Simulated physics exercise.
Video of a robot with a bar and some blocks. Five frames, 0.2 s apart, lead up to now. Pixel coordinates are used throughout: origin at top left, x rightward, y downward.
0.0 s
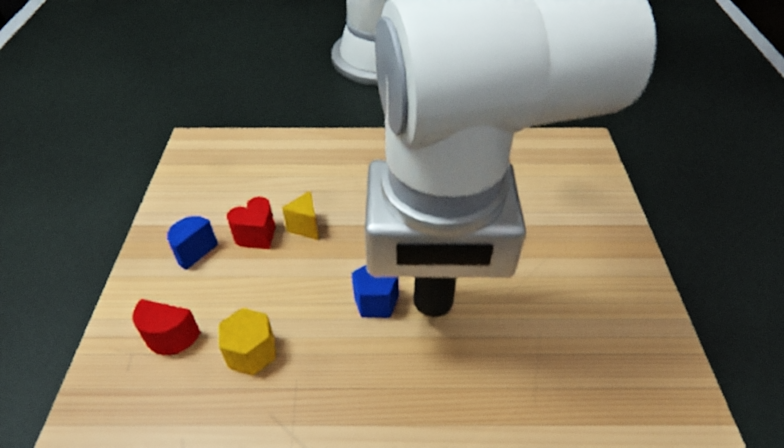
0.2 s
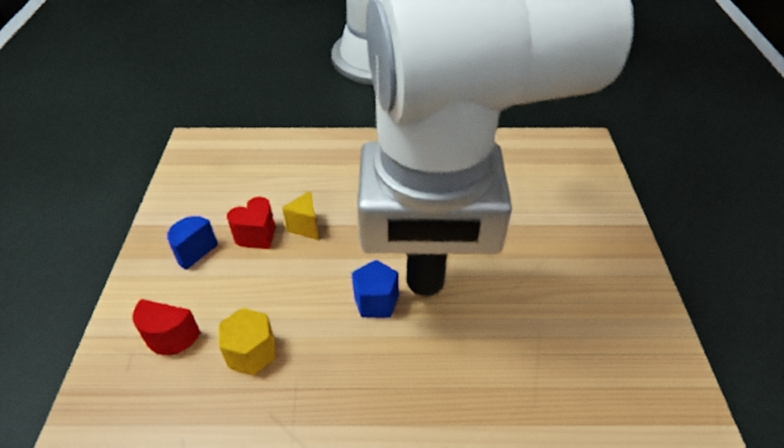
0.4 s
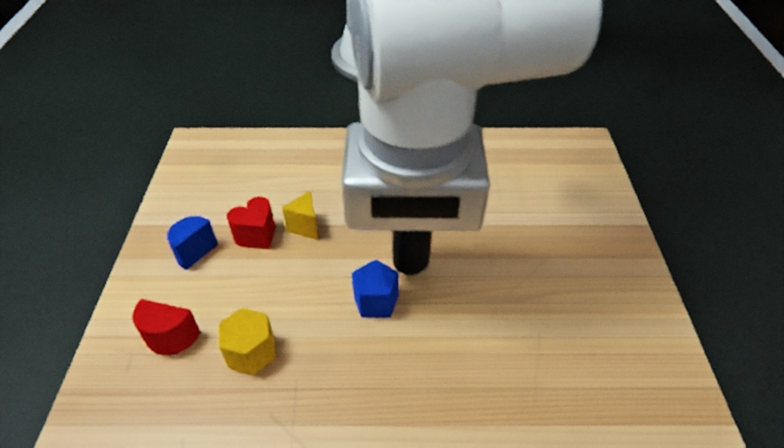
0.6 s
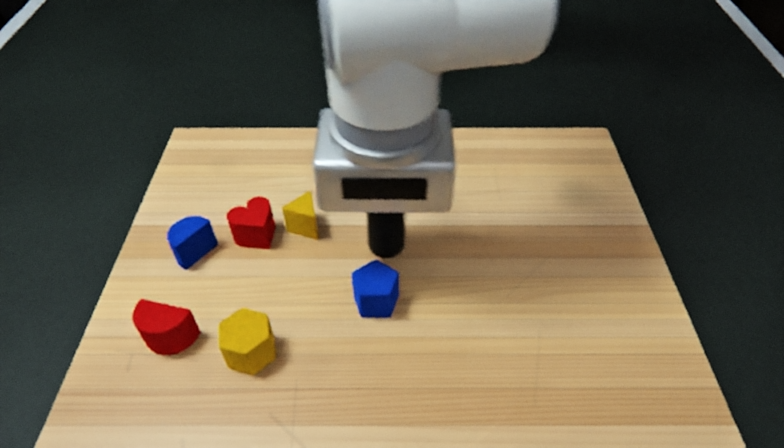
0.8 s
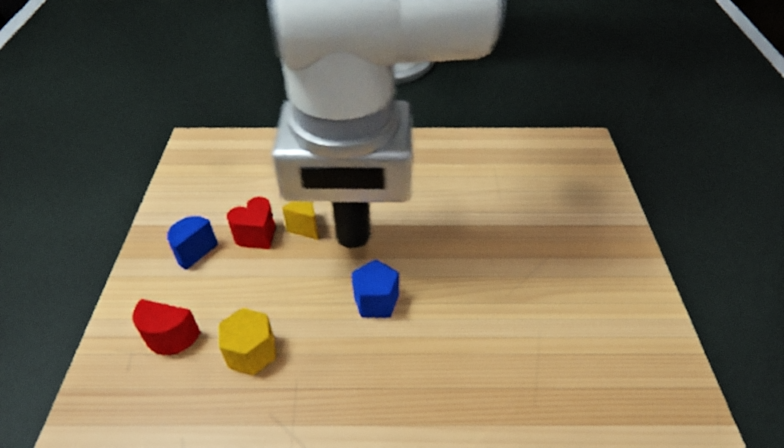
On a wooden board, a robot arm moves its black bar up and left past still blocks.
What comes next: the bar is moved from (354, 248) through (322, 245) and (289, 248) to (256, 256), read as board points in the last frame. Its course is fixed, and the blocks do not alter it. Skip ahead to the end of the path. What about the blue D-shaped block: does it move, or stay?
Well, the blue D-shaped block holds its place.
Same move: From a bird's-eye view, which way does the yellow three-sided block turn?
From above, the yellow three-sided block will be seen to turn clockwise.
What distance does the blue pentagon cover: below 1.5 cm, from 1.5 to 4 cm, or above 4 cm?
My estimate: Under 1.5 cm.
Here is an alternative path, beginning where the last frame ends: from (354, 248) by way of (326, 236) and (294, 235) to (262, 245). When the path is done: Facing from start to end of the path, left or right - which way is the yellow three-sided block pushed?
It moves right.
The first path, step by step. One third of the way, bar at (319, 234); yellow three-sided block at (296, 201), turned 20° clockwise.
Two thirds of the way, bar at (285, 237); yellow three-sided block at (286, 201), turned 75° clockwise.
At the end, bar at (253, 244); blue D-shaped block in place; red heart-shaped block at (234, 211), turned 55° clockwise; yellow three-sided block at (285, 201), turned 80° clockwise; blue pentagon in place.
